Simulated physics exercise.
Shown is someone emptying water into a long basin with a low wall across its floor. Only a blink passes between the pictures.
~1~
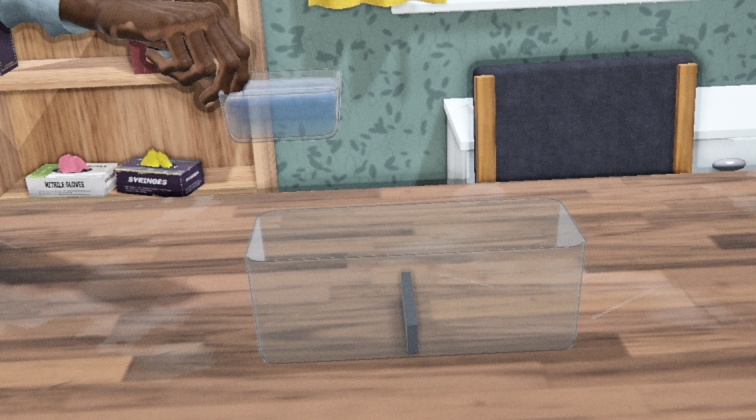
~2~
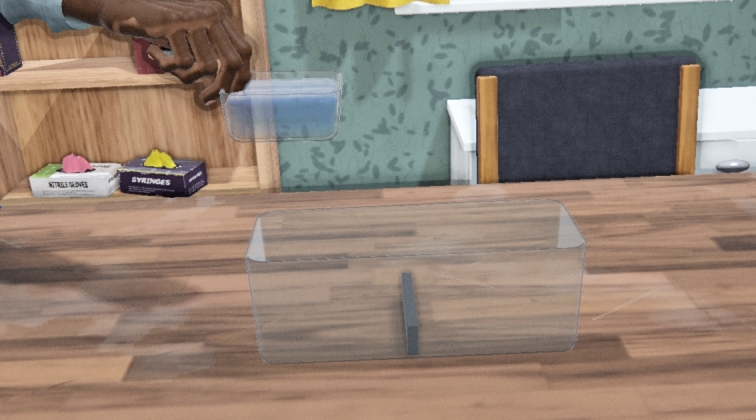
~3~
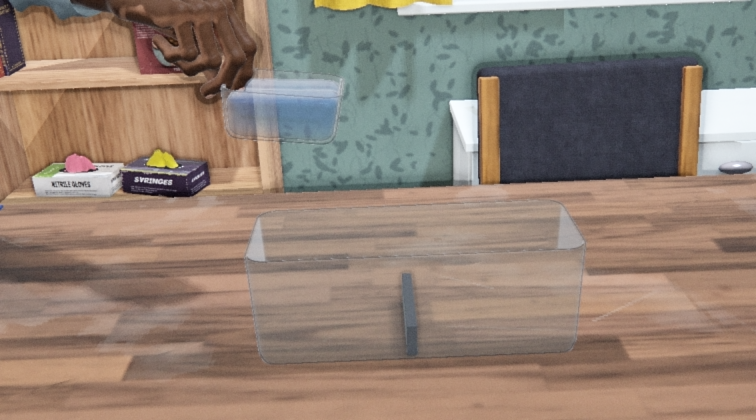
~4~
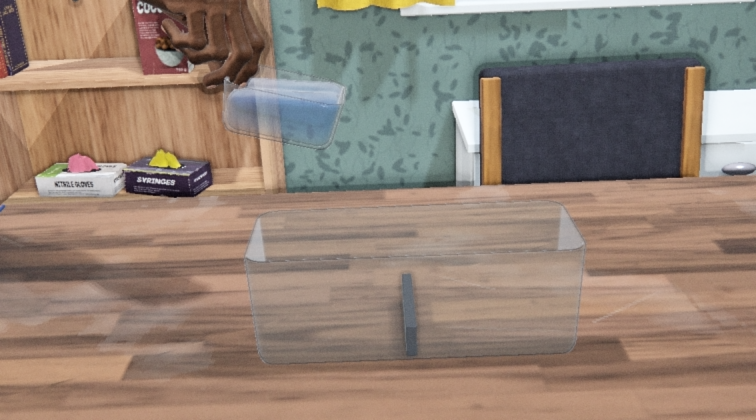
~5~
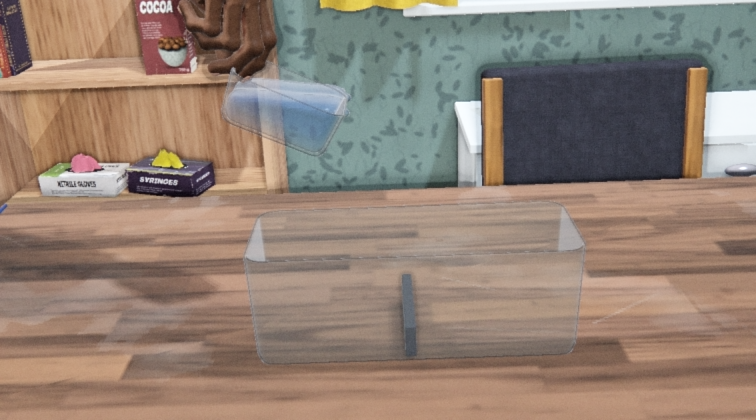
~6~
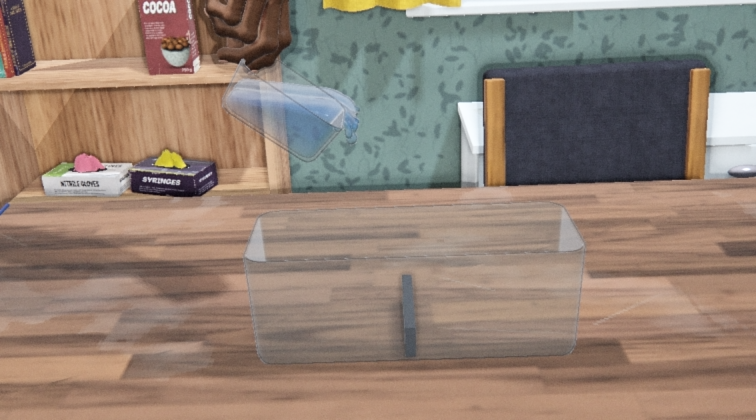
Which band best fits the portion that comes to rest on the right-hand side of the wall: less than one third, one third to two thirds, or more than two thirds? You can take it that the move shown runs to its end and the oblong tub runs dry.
The centre band.
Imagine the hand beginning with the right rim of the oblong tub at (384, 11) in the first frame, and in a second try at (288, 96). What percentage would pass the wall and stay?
It works out to around 80 % and then around 10 %.
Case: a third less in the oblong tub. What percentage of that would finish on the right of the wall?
Estimate: Around 15 per cent.
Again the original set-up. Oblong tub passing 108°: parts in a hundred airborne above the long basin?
Estimate: Some 30 per cent.
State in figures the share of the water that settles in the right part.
About 45 per cent.
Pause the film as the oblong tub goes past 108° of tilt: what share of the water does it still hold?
Some 5 per cent.
A moment on, the oblong tub is tipped right over and 4 per cent is still to pour, 27 is left of the wall and 38 right of it.
Next, the oblong tub is tipped right over and 0 per cent is still to pour, 49 is left of the wall and 47 right of it.
Then the oblong tub is tipped right over and 0 per cent is still to pour, 49 is left of the wall and 47 right of it.
Later the oblong tub is tipped right over and 0 per cent is still to pour, 50 is left of the wall and 47 right of it.
In the end 50 per cent lies left of the wall, 47 right of it and 3 outside.
